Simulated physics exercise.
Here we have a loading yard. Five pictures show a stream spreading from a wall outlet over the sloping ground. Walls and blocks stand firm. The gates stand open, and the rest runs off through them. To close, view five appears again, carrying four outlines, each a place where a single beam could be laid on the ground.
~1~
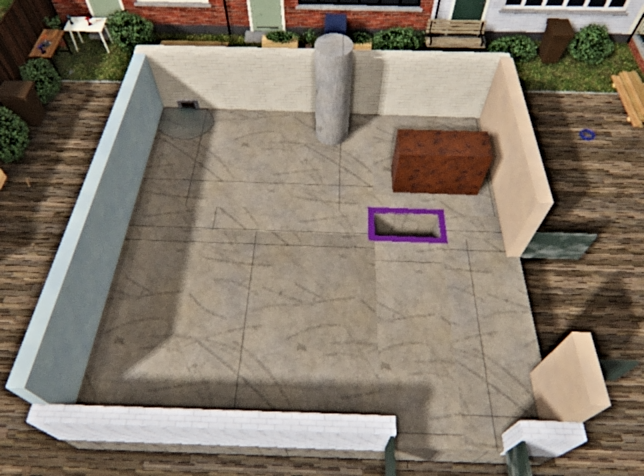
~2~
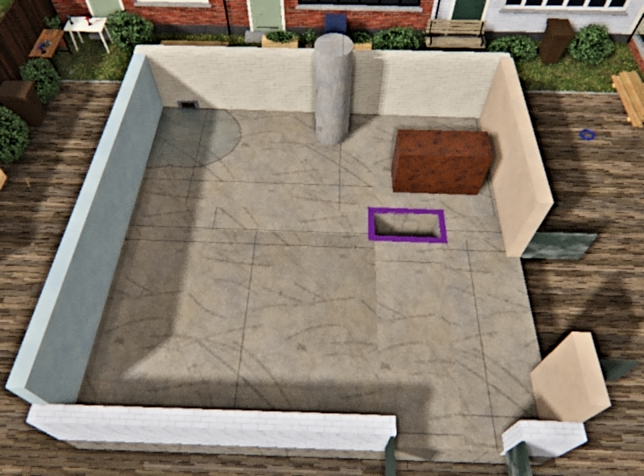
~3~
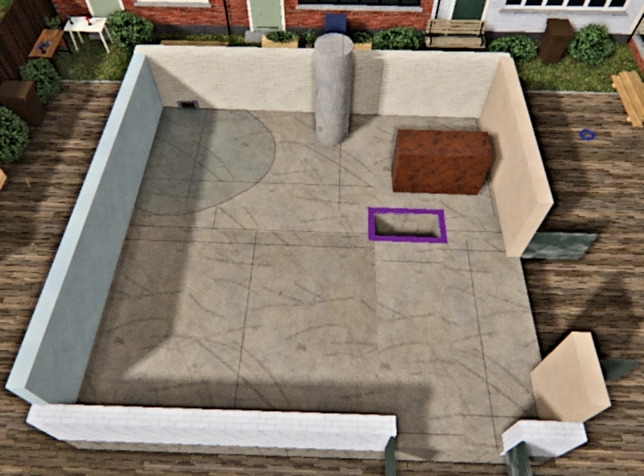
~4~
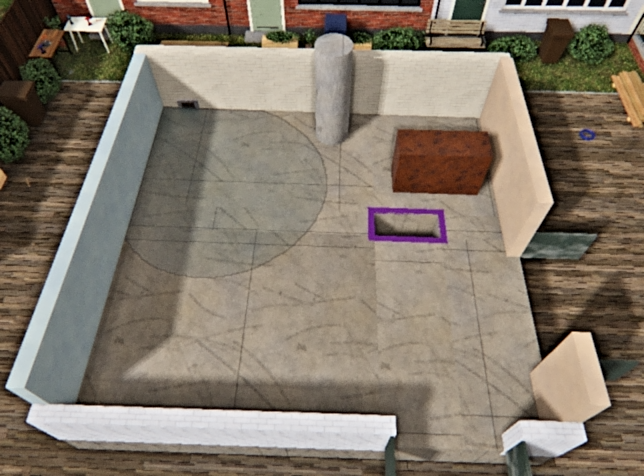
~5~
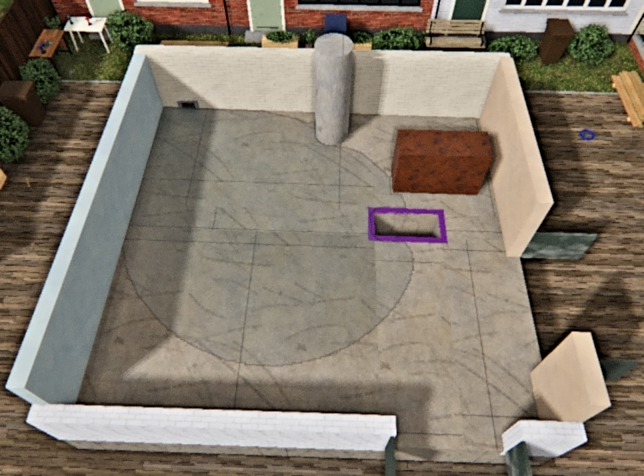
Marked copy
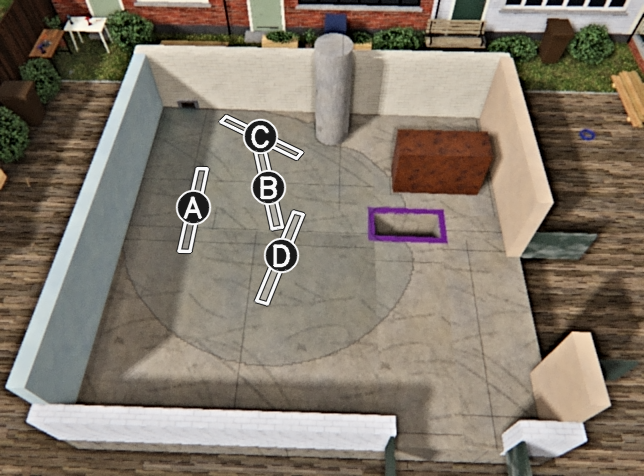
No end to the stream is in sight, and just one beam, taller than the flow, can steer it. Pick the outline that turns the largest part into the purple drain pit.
I would pick position D.
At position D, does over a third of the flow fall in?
No, it does not.
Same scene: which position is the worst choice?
The answer is B.
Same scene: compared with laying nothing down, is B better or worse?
Position B is worse.
On the marked copy, A from (184, 251) to (202, 168); B from (260, 151) to (277, 227); C from (223, 119) to (299, 155); D from (261, 302) to (298, 213).
With A, about 21 % of the stream goes into the purple drain pit, about 79 % out by the gates.
With B, about 9 % of the stream goes into the purple drain pit, about 90 % out by the gates.
With C, about 20 % of the stream goes into the purple drain pit, about 79 % out by the gates.
With D, about 28 % of the stream goes into the purple drain pit, about 71 % out by the gates.
